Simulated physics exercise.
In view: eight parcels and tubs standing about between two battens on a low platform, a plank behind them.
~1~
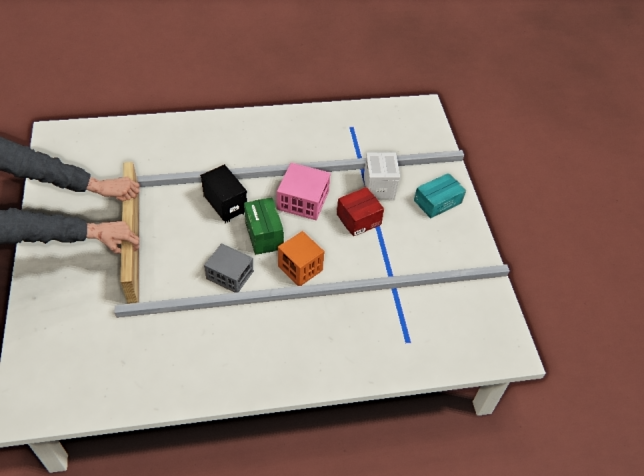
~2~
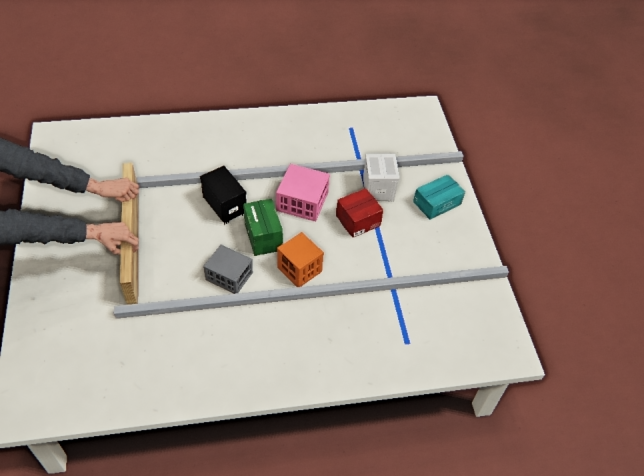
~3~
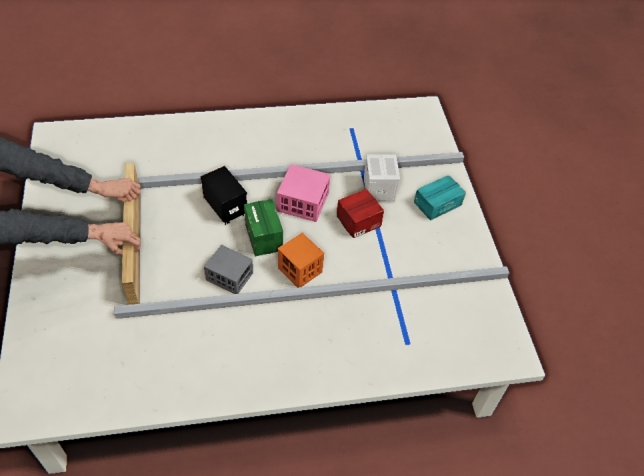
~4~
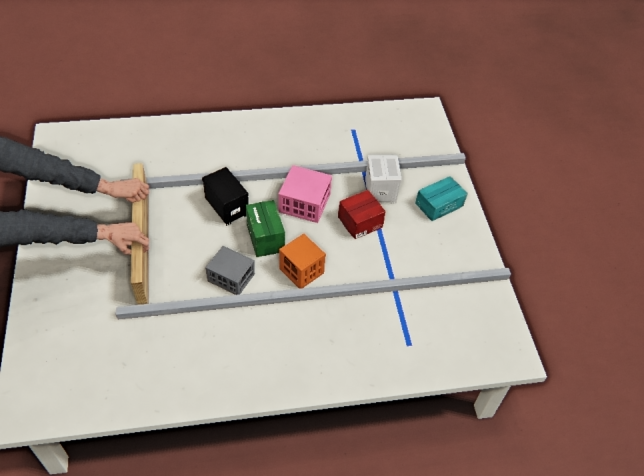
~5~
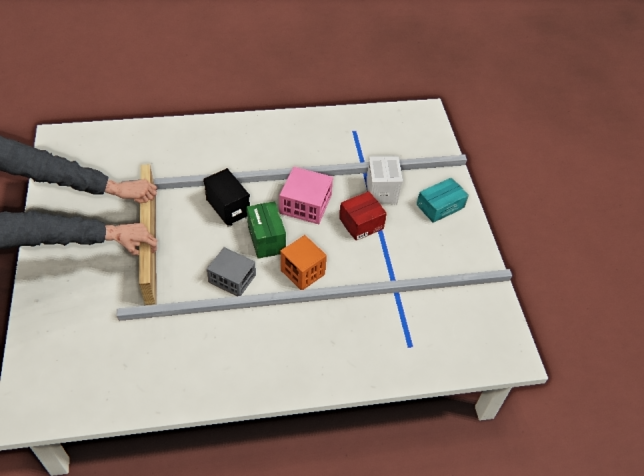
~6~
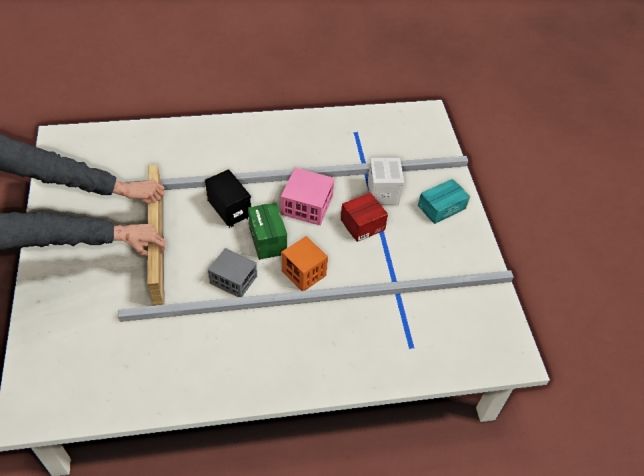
Two hands slide a wooden plank slightly right between two battens, toward eight unmoving parcels and tubs.
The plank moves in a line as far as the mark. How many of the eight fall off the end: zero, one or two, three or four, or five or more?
As it turns out, the number that fall off is zero.
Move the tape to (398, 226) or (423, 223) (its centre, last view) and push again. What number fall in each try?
The counts: 0 and 2.
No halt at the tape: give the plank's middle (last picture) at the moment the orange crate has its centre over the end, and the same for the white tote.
Near (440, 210) and (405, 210).
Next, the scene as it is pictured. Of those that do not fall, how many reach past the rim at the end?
Overhanging: 0.
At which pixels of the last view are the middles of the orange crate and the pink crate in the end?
Near (439, 241) and (419, 184).
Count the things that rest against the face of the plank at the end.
That makes 3.
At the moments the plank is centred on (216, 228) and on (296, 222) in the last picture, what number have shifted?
By then 2, and 6.
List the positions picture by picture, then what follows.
In the first frame, turquoise parcel (440, 195); white tote (381, 177); red parcel (360, 212); plank (131, 231); tape (377, 222).
In the second frame, white tote (380, 178); plank (130, 232).
In the third frame, red parcel (360, 213); black tote (225, 195).
In the fourth frame, turquoise parcel (441, 198); pink crate (305, 194).
In the fifth frame, white tote (384, 181); green parcel (266, 230).
In the sixth frame, turquoise parcel (444, 201); white tote (385, 182); red parcel (364, 217); plank (156, 234); tape (380, 227).
A little later, none off yet; turquoise parcel at rest near (444, 201); white tote at rest near (385, 182); red parcel at rest near (364, 217).
Next, none off yet; turquoise parcel at rest near (444, 201); white tote at rest near (385, 182); red parcel shifted a little near (372, 218).
Later still, none off yet; turquoise parcel moving near (445, 202); white tote shifted about its own width near (415, 179); red parcel shifted about its own width near (386, 218).
When it is over, the number that fall off is zero.
